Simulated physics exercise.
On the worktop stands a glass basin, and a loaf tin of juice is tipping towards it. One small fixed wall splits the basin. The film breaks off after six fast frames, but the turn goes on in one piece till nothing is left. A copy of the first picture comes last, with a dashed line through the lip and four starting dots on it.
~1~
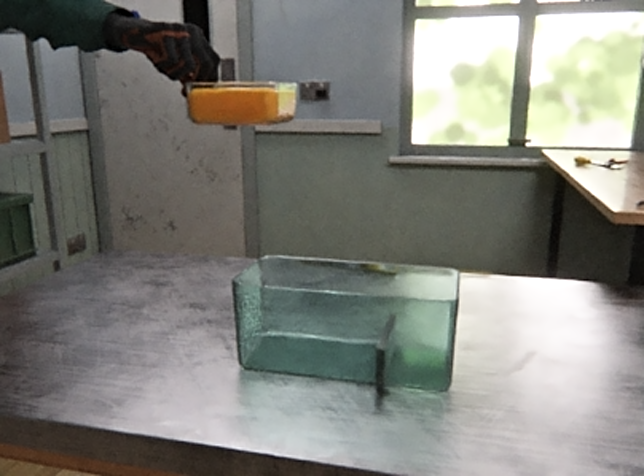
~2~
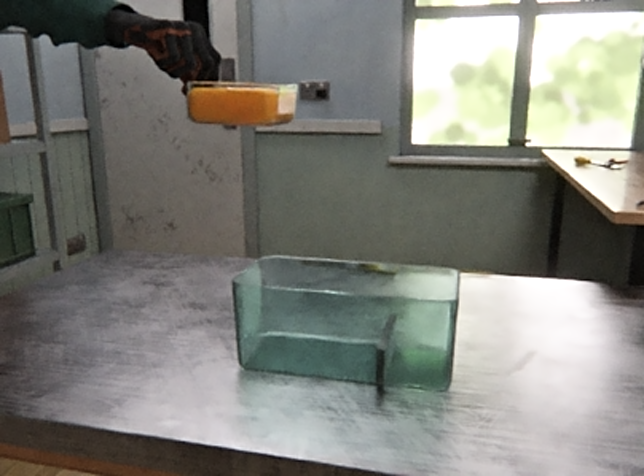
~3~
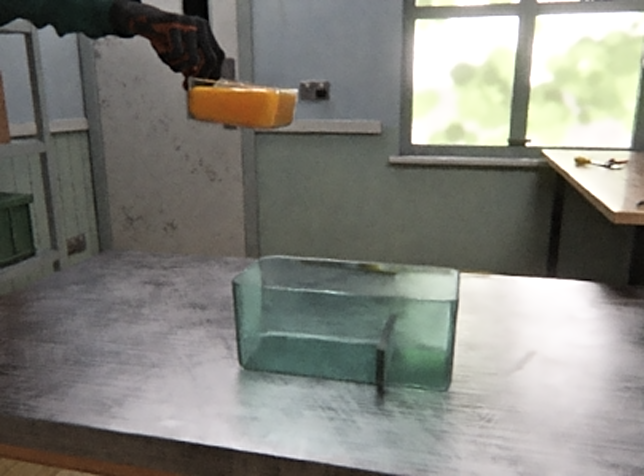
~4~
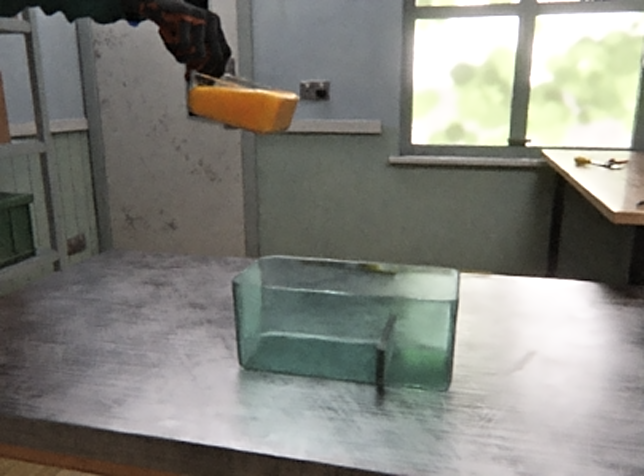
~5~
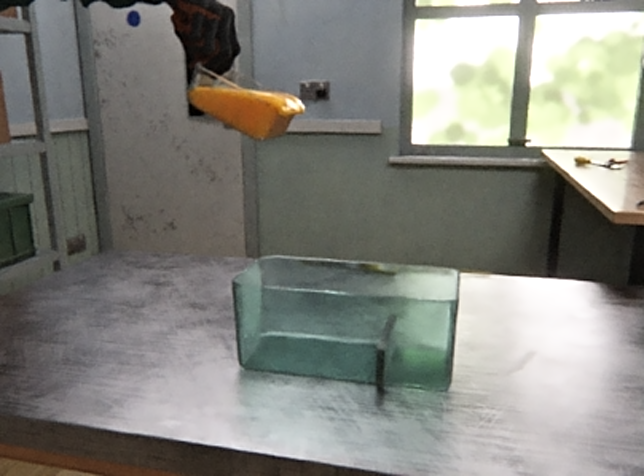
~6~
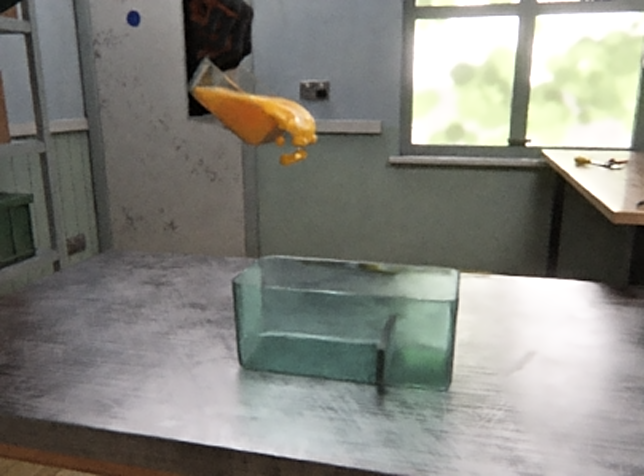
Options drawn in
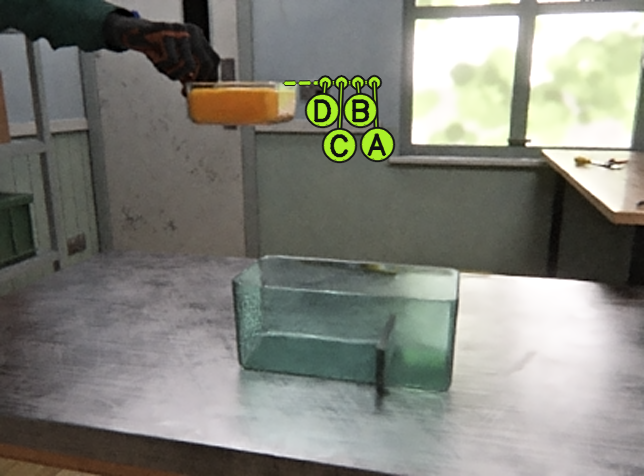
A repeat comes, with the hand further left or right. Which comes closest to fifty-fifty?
D works best here.
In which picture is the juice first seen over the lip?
Picture 4.
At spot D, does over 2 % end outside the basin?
Yes.
On the marked copy, A at (374, 82); B at (357, 82); C at (341, 82); D at (325, 82).
For spot A, about 26 % ends left of the wall and 66 % right of it; 9 % is lost outside.
For spot B, about 25 % ends left of the wall and 67 % right of it; 7 % is lost outside.
For spot C, about 36 % ends left of the wall and 57 % right of it; 8 % is lost outside.
For spot D, about 49 % ends left of the wall and 45 % right of it; 7 % is lost outside.
